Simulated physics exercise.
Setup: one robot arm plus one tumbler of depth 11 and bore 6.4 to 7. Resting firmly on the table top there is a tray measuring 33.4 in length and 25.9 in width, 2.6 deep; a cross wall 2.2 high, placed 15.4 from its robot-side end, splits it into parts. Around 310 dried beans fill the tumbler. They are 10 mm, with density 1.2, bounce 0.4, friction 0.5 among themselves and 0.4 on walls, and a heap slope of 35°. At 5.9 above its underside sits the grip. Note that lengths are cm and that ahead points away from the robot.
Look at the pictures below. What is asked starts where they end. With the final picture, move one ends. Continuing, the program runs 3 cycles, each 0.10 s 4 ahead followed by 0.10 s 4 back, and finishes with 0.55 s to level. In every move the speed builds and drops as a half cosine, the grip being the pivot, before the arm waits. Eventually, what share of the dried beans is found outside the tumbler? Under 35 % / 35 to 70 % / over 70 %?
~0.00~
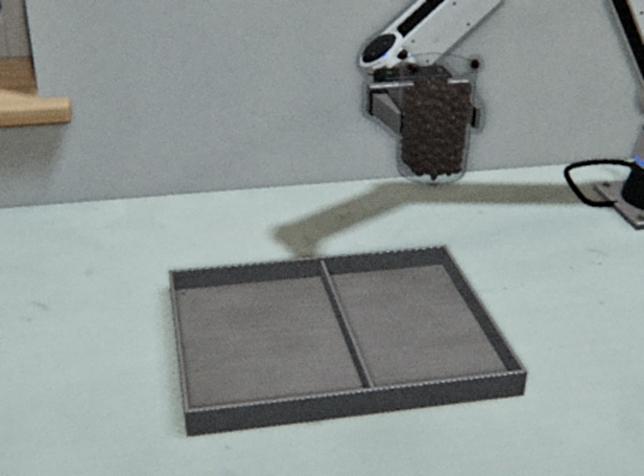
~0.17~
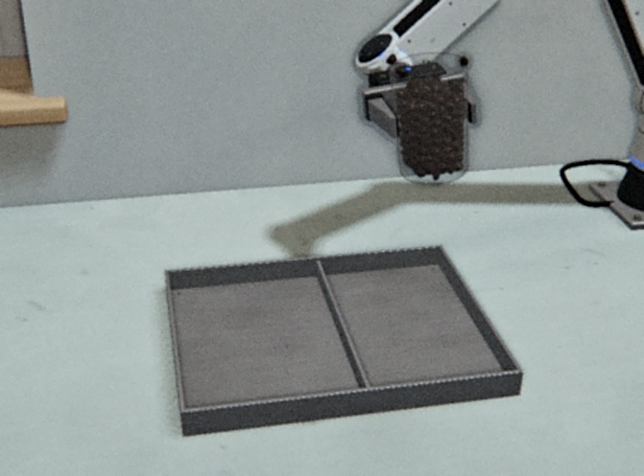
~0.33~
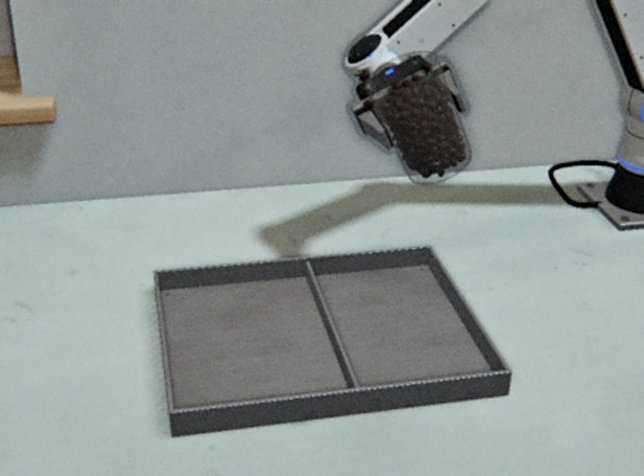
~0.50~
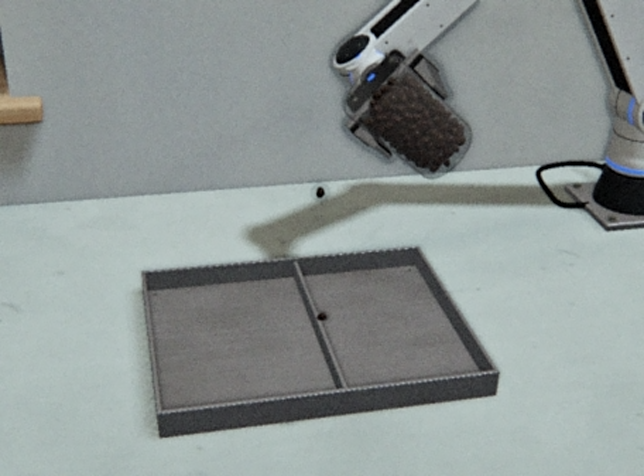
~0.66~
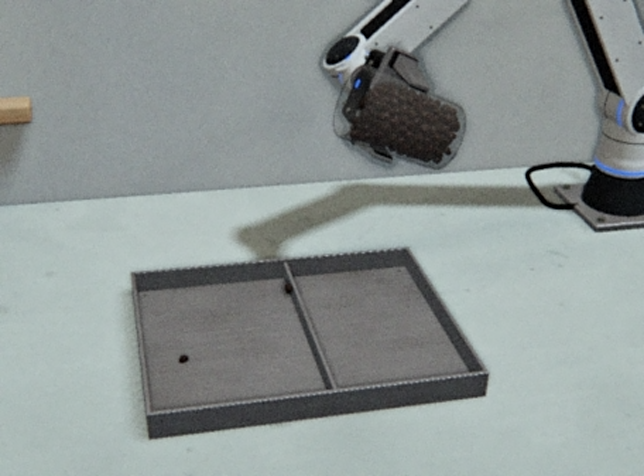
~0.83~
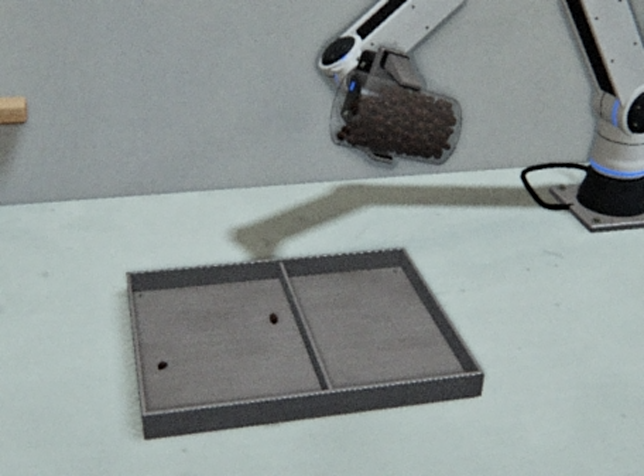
35 to 70 %.
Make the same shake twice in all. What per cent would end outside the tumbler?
That would give close to 40 percent.
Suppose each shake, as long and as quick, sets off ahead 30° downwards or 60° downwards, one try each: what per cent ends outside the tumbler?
I'd say close to 25 percent for the first and close to 10 percent for the second.
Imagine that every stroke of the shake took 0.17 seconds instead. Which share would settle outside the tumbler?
Then roughly 15 percent.
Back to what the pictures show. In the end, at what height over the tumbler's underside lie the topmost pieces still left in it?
Height at rest: About 7.5 centimetres.
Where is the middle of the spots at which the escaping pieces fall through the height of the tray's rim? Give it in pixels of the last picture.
They come through centred close to (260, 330).
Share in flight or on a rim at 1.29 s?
Logged share: Close to 16 per cent.
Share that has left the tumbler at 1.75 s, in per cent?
So far, about 50 in a hundred parts are out.
After 1.29 s, tilted 73° forward, highest piece 27 above the table; 192 in the tumbler, 60 in the far-side part, 8 in the robot-side part, 51 in flight or on a rim.
After 1.75 s, tilted 27° forward, highest piece 29 above the table; 162 in the tumbler, 122 in the far-side part, 22 in the robot-side part, 4 on the table or floor, 1 in flight or on a rim.
After 2.18 s, level, highest piece 27 above the table; 162 in the tumbler, 123 in the far-side part, 22 in the robot-side part, 4 on the table or floor.
After 3.23 s, level, highest piece 27 above the table; 162 in the tumbler, 123 in the far-side part, 22 in the robot-side part, 4 on the table or floor.
At rest, 162 in the tumbler, 123 in the far-side part, 22 in the robot-side part, 4 on the table or floor. That is 48 % outside the tumbler.
